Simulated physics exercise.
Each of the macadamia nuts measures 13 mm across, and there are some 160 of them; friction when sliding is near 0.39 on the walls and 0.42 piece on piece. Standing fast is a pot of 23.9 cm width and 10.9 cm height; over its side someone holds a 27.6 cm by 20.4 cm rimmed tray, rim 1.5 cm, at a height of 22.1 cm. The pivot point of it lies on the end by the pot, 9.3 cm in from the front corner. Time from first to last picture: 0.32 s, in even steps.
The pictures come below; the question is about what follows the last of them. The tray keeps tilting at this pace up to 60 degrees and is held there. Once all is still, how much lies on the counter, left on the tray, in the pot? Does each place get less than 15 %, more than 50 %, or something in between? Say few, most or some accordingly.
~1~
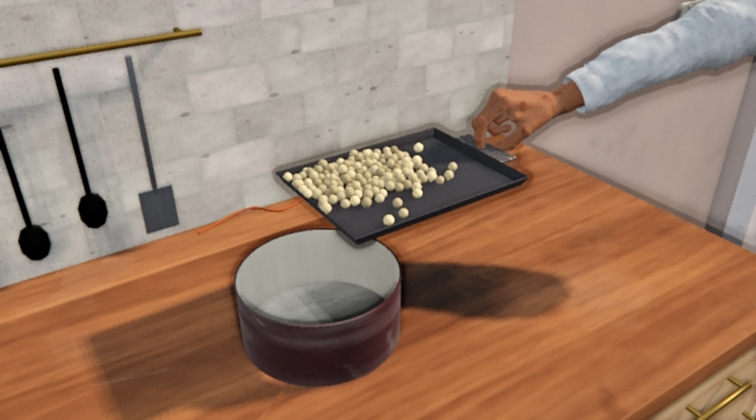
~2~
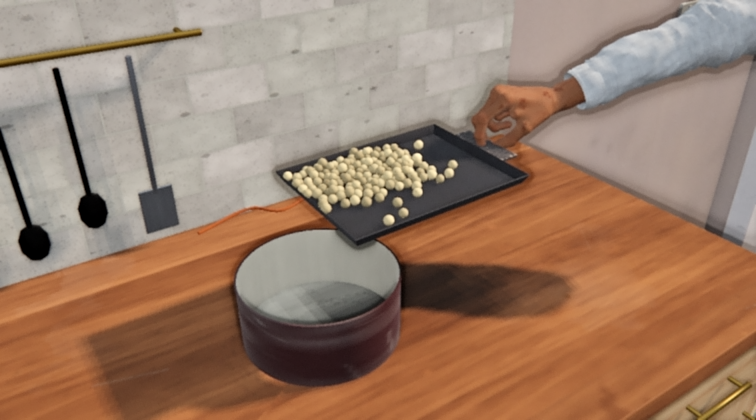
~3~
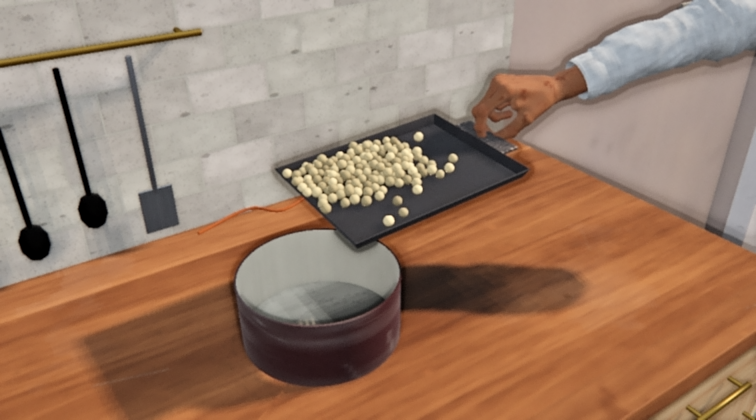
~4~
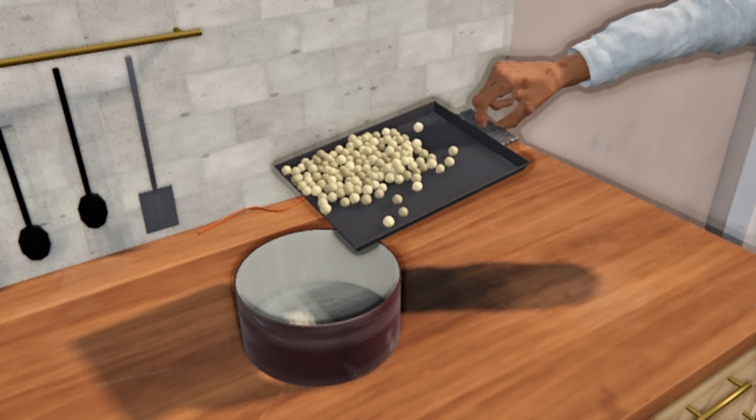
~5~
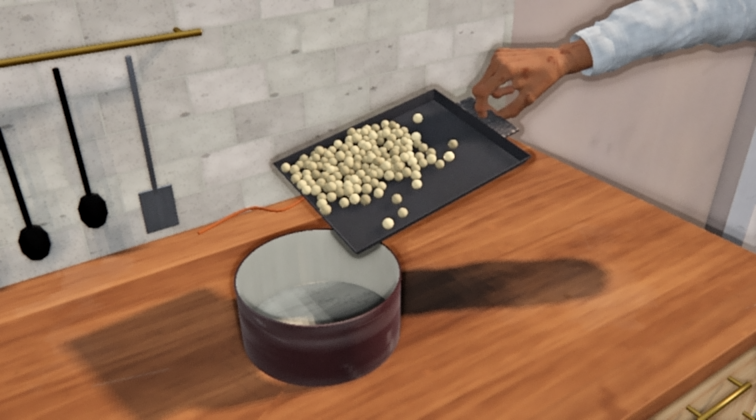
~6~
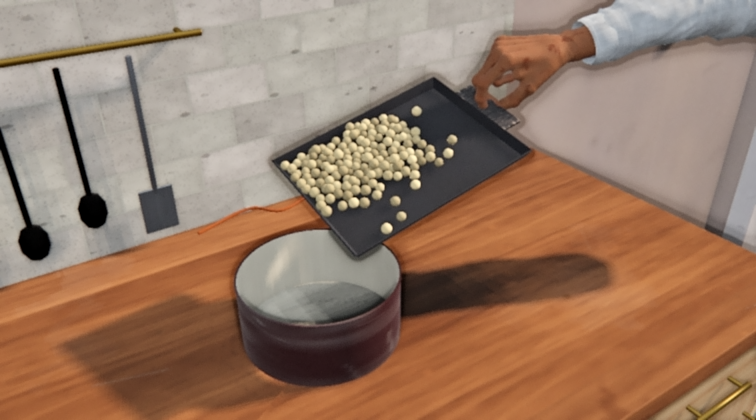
Counter: Most. Tray: Few. Pot: Some.
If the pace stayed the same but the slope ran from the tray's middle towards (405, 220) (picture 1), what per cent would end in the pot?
I'd say close to 25 %.
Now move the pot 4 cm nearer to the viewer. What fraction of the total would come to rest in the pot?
I'd put it at around 80 per cent.
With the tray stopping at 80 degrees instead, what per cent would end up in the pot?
40 %.
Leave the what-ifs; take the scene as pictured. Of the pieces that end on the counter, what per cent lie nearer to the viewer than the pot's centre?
Roughly 100 per cent.
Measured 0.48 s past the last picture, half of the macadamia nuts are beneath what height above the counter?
Median height: Approx. 22 cm.
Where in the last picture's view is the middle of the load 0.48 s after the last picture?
(351, 227), roughly.
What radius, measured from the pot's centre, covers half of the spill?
Close to 24 cm, give or take.
Then, 0.29 s after the last picture, tilt 40 degrees; the tray holds 100 %, the pot 0 %.
Then, 0.48 s after the last picture, tilt 53 degrees; the tray holds 70 %, the pot 0 %.
Then, 0.78 s after the last picture, tilt 60 degrees; the tray holds 20 %, the pot 25 %.
In the end, counter 65 %, tray 5 %, pot 35 %.
